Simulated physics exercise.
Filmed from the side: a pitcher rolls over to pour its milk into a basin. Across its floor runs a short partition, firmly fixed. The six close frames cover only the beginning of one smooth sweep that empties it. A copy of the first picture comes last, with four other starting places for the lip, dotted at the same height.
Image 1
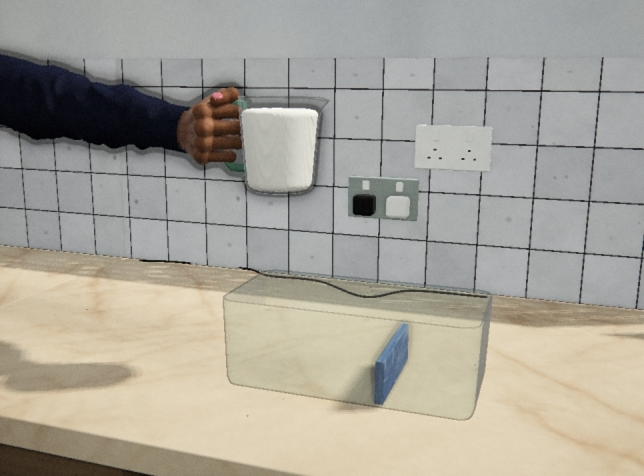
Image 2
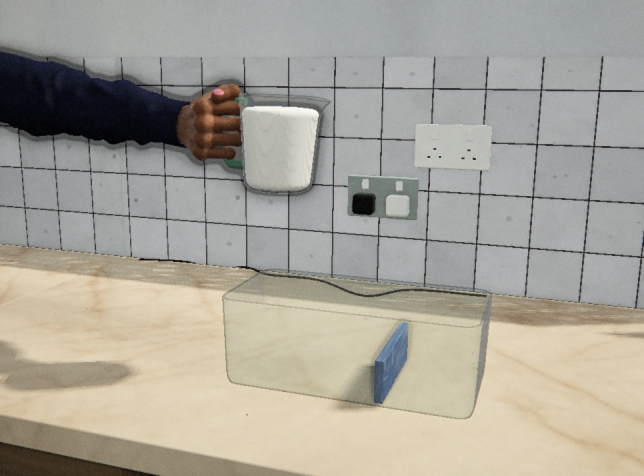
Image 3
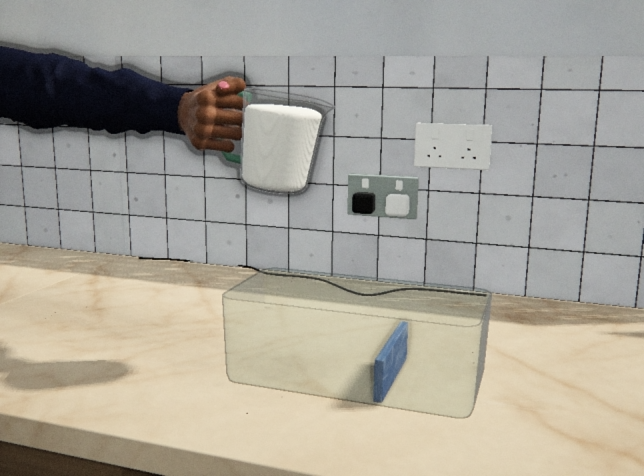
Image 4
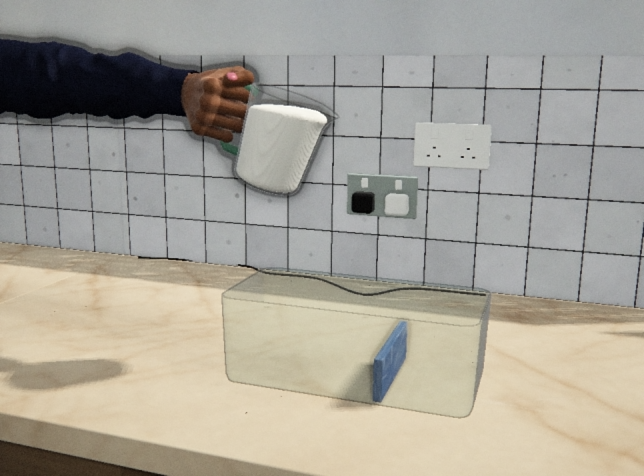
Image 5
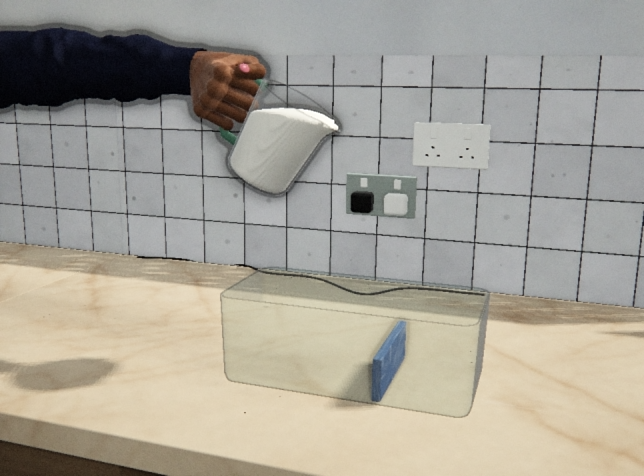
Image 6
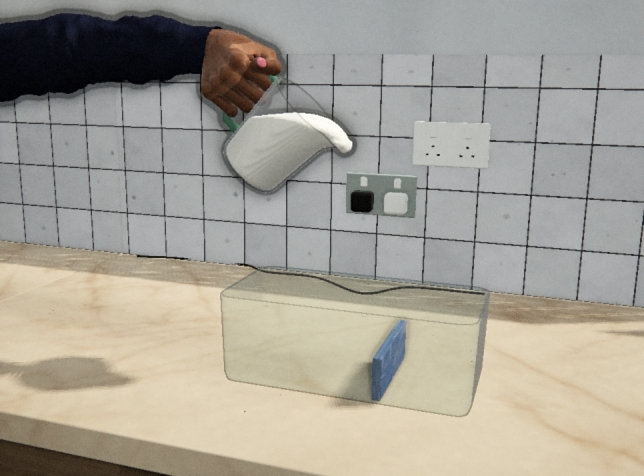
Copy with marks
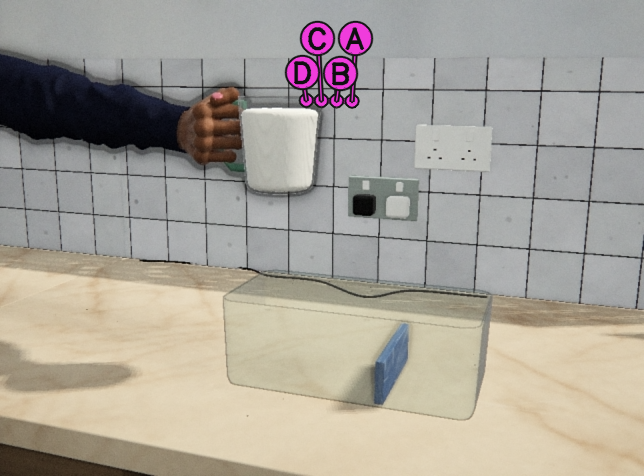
A hand held a clear pitcher of milk above a see-through basin with a short blue partition inside, then tilted it steadily to the right until the milk began coming over the lip.
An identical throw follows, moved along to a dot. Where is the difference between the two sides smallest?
The answer is spot B.
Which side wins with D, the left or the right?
The left one.
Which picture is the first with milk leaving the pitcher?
Picture 6.
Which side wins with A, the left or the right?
The right one.
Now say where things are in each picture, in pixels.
Upright, lip at (328, 100); basin from (229, 381) to (475, 419); top of the wall at (393, 341); nothing has left yet, in the first picture.
Tipped about 2°, lip at (329, 101); nothing has left yet, in the second picture.
Tipped about 9°, lip at (333, 107); nothing has left yet, in the third picture.
Tipped about 18°, lip at (338, 117); nothing has left yet, in the fourth picture.
Tipped about 31°, lip at (340, 131); nothing has left yet, in the fifth picture.
Tipped about 45°, lip at (340, 147); milk is over the lip, down to (346, 150), in the sixth picture.
On the marked copy, A at (352, 101); B at (336, 100); C at (321, 100); D at (306, 100).
If A is chosen, about 13 % ends left of the wall and 83 % right of it; 4 % is lost outside.
If B is chosen, about 47 % ends left of the wall and 50 % right of it; 3 % is lost outside.
If C is chosen, about 82 % ends left of the wall and 12 % right of it; 6 % is lost outside.
If D is chosen, about 89 % ends left of the wall and 3 % right of it; 8 % is lost outside.
